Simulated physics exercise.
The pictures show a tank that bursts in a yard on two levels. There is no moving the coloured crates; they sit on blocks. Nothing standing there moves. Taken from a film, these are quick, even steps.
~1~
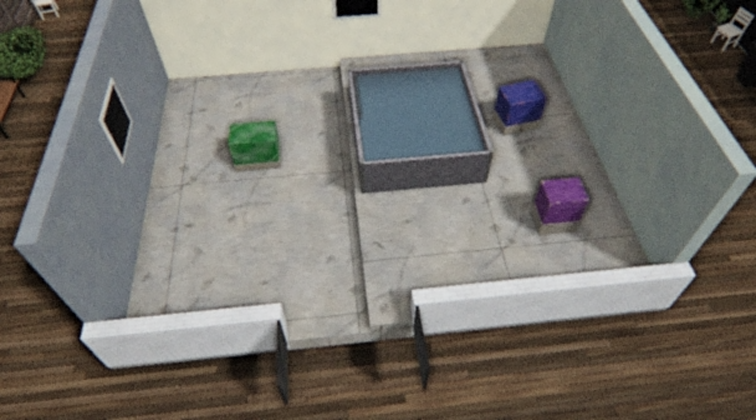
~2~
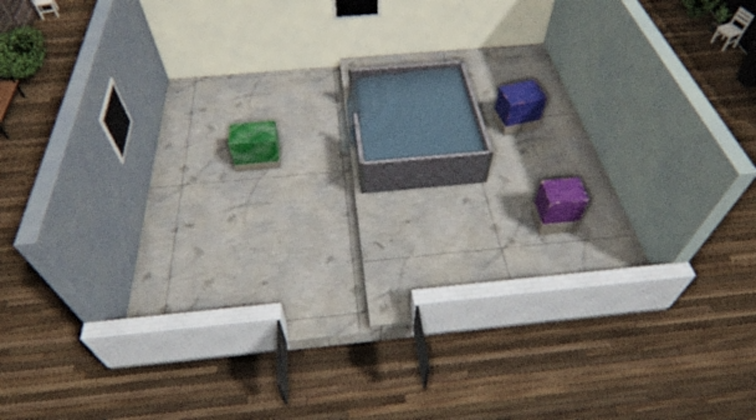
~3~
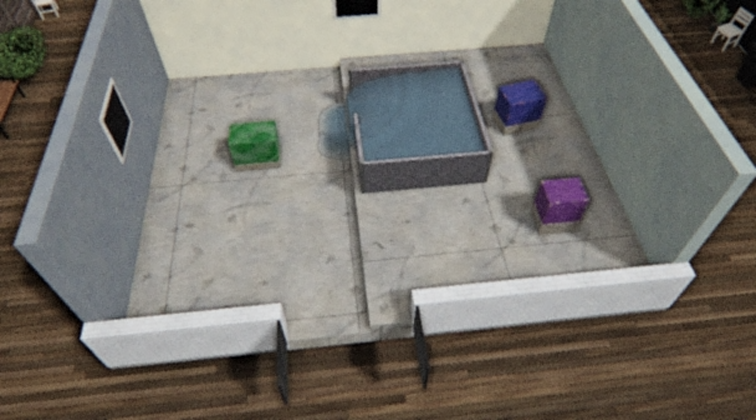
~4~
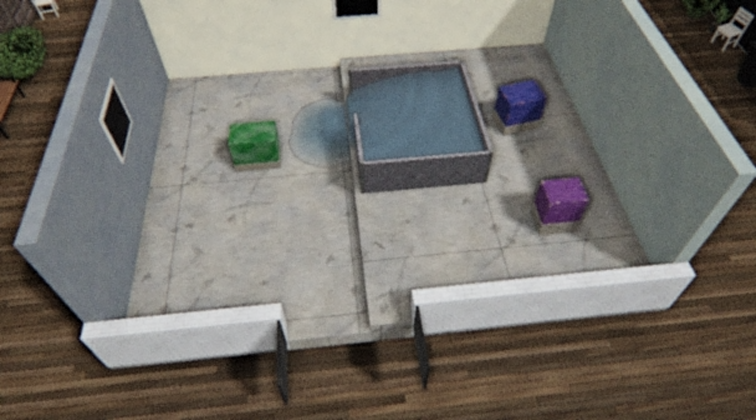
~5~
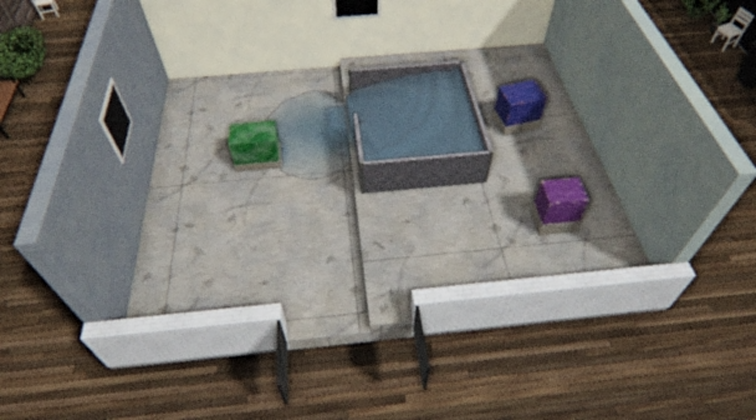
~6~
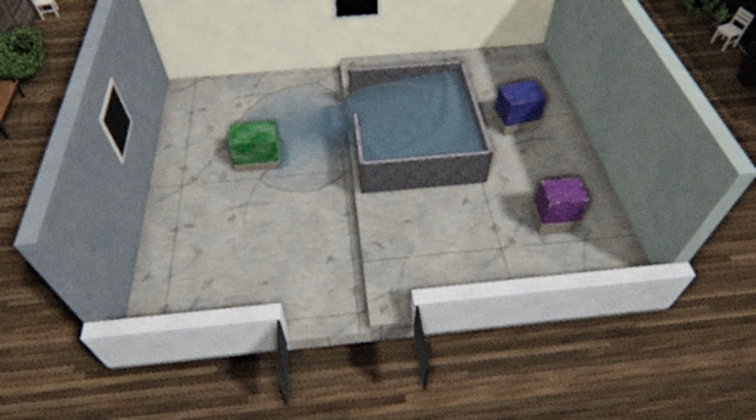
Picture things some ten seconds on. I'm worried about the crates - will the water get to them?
Here is how it goes: The green crate gets water on it; the blue crate is spared; the purple crate is spared.
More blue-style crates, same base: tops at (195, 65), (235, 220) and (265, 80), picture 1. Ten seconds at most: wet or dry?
Well, the first one goes wet, the second is never reached, and the third goes wet.
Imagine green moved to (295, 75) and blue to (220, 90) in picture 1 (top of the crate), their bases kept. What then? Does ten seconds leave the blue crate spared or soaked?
As I see it, the blue crate is overtopped within the ten seconds.
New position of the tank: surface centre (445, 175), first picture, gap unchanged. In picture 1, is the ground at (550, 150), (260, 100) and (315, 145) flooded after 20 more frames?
As listed: Dry, awash, under water.
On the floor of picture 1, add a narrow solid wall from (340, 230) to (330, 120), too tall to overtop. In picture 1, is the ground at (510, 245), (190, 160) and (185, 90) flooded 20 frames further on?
One by one: Spared, soaked, soaked.
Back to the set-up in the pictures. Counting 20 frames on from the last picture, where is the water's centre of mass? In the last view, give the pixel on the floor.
At about (304, 144).
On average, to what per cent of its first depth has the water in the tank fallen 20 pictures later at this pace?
It comes to some 44 percent.
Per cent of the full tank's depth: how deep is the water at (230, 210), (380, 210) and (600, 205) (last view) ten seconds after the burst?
Readings in sequence: 16, 0, 0 percent.
A moment on, water covers 25 % of the floor; the green crate water round its plinth, the blue crate not reached, the purple crate not reached.
Next, water covers 35 % of the floor; the green crate water round its plinth, the blue crate not reached, the purple crate not reached.
Then, water covers 45 % of the floor; the green crate water round its plinth, the blue crate not reached, the purple crate not reached.
Later, water covers 50 % of the floor; the green crate water round its plinth, the blue crate not reached, the purple crate not reached.
In the end, water covers 50 % of the floor; the green crate was topped, the blue crate stayed above the water, the purple crate stayed above the water.
